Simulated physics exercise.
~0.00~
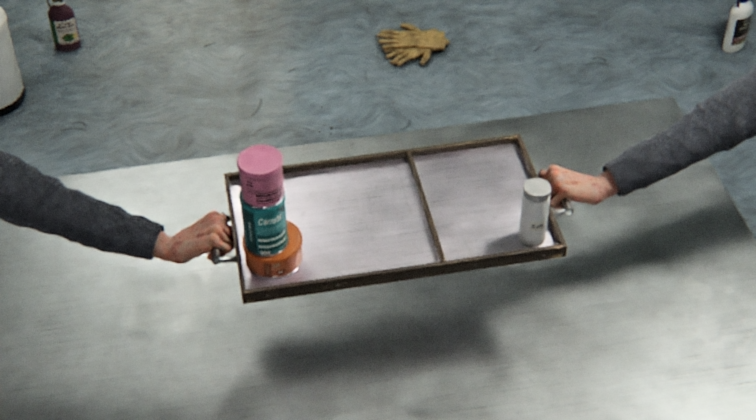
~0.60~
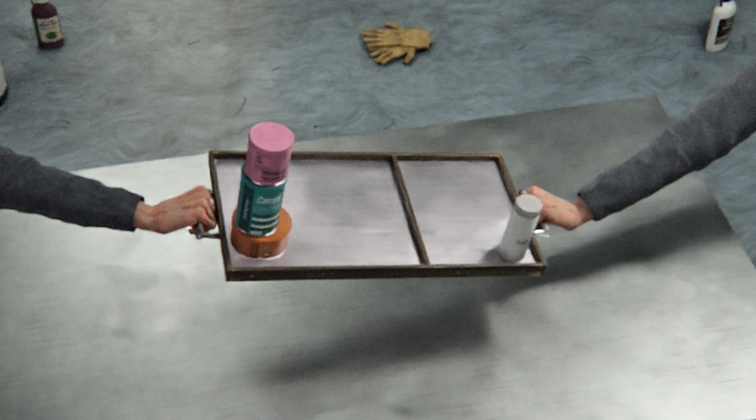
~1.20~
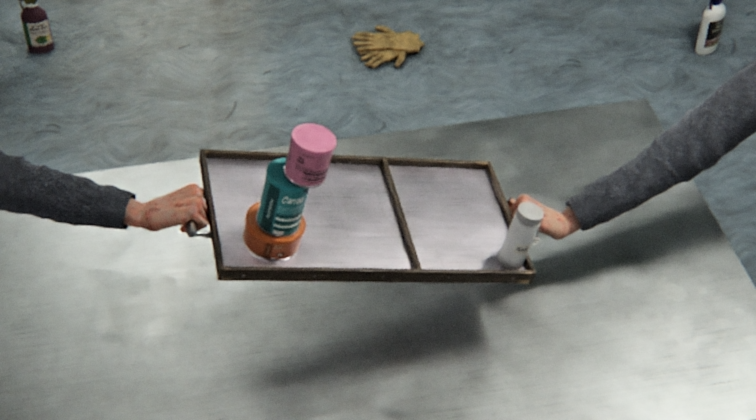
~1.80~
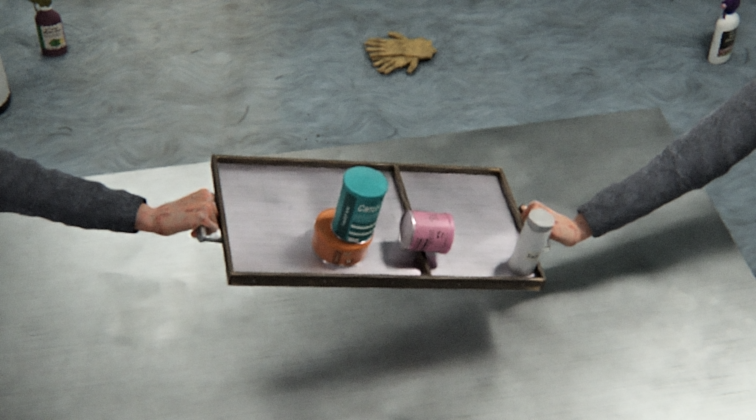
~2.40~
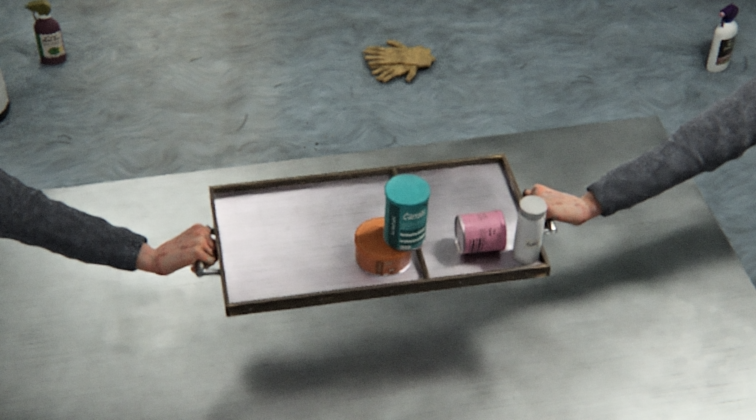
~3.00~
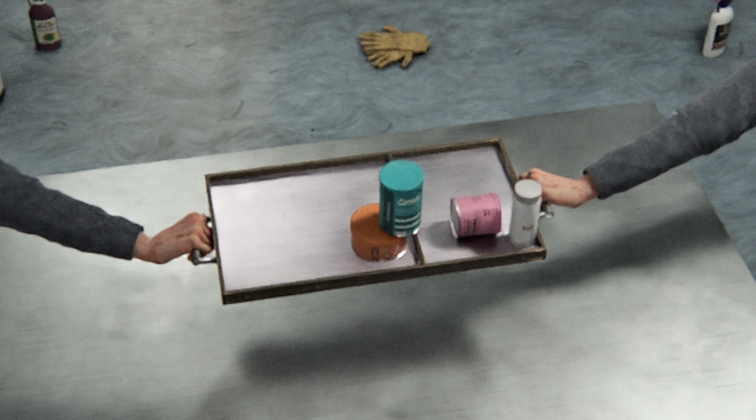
Two hands tilt a tray right and level it, toppling the pink tin as the stack slides.
